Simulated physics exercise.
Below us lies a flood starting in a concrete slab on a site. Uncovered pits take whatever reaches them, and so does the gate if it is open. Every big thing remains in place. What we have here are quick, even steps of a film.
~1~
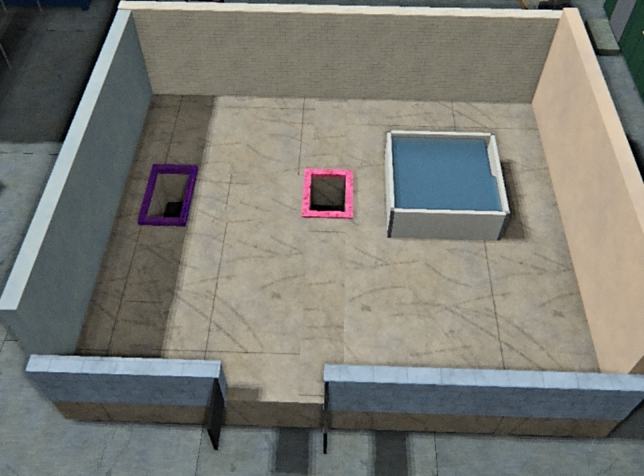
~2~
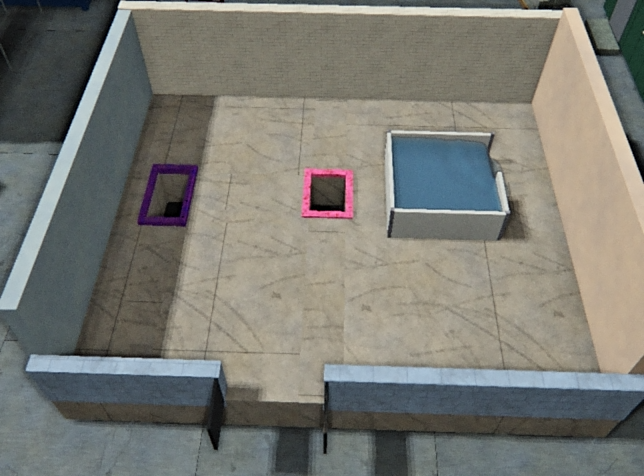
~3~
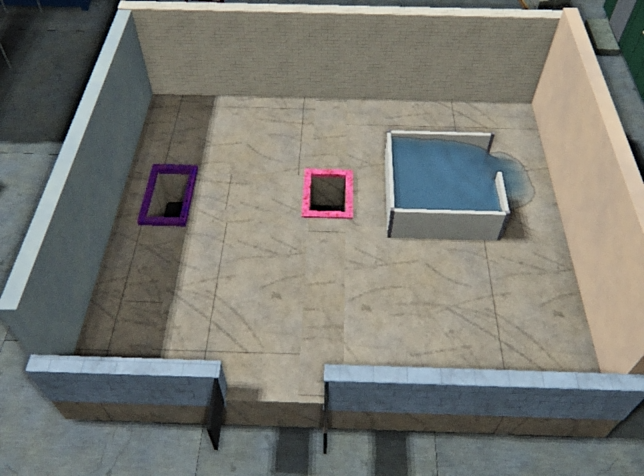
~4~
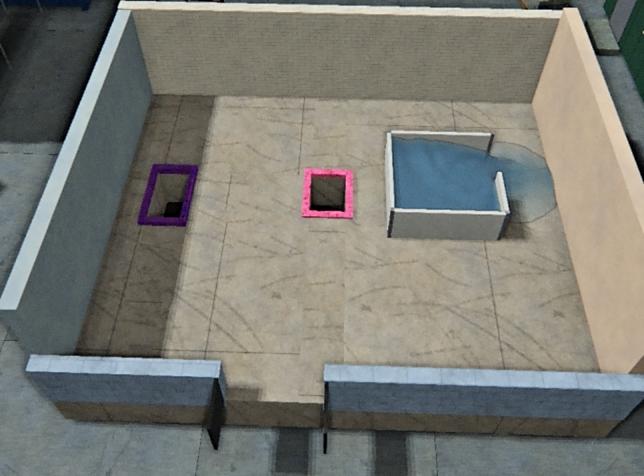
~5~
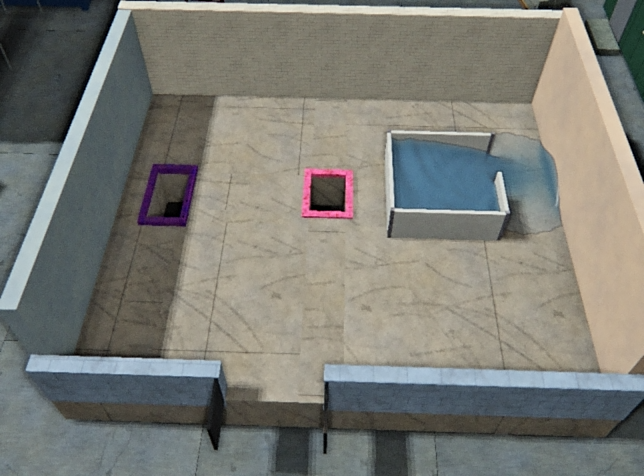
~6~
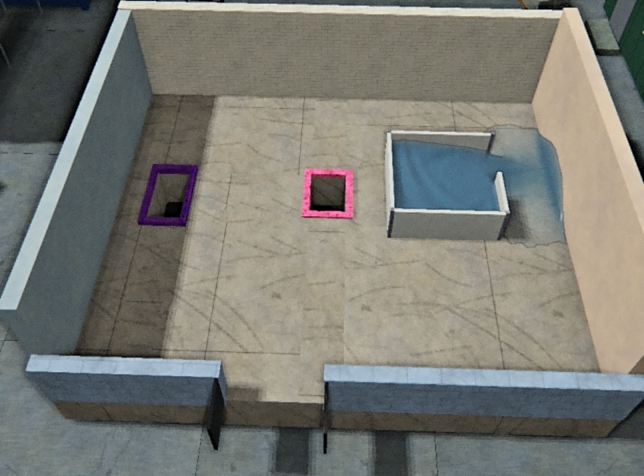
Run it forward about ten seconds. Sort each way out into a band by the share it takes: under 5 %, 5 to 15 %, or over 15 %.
Shares: The gate takes under 5 %; the purple pit takes under 5 %; the pink pit takes under 5 %.
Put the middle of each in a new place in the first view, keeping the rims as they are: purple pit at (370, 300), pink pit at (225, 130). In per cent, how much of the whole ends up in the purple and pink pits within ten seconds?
Log, per cent - purple: 0, pink: 4.
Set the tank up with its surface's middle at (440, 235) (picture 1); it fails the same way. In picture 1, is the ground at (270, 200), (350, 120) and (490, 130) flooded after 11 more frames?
Looking at all three, I'd call them bone dry, bone dry, swamped.
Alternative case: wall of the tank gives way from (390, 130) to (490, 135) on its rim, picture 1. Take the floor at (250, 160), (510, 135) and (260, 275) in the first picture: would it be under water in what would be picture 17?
Listed in order, they come out without a puddle, sitting in a pool and without a puddle.
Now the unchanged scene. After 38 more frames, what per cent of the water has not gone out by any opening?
Estimate: 100 per cent.
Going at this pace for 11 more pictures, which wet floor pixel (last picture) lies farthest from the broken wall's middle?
My pick would be pixel (604, 396).
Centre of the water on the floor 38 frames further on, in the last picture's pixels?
At roughly (410, 202).
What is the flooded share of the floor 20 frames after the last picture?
It should be close to 40 %.
A moment on, water covers 10 % of the floor; the gate 0 %, the purple pit 0 %, the pink pit 0 %.
Next, water covers 20 % of the floor; the gate 0 %, the purple pit 0 %, the pink pit 0 %.
Then, water covers 40 % of the floor; the gate 0 %, the purple pit 0 %, the pink pit 0 %.
Later, water covers 70 % of the floor; the gate 0 %, the purple pit 0 %, the pink pit 0 %.
In the end, water covers 95 % of the floor; the gate 1 %, the purple pit 0 %, the pink pit 0 %.
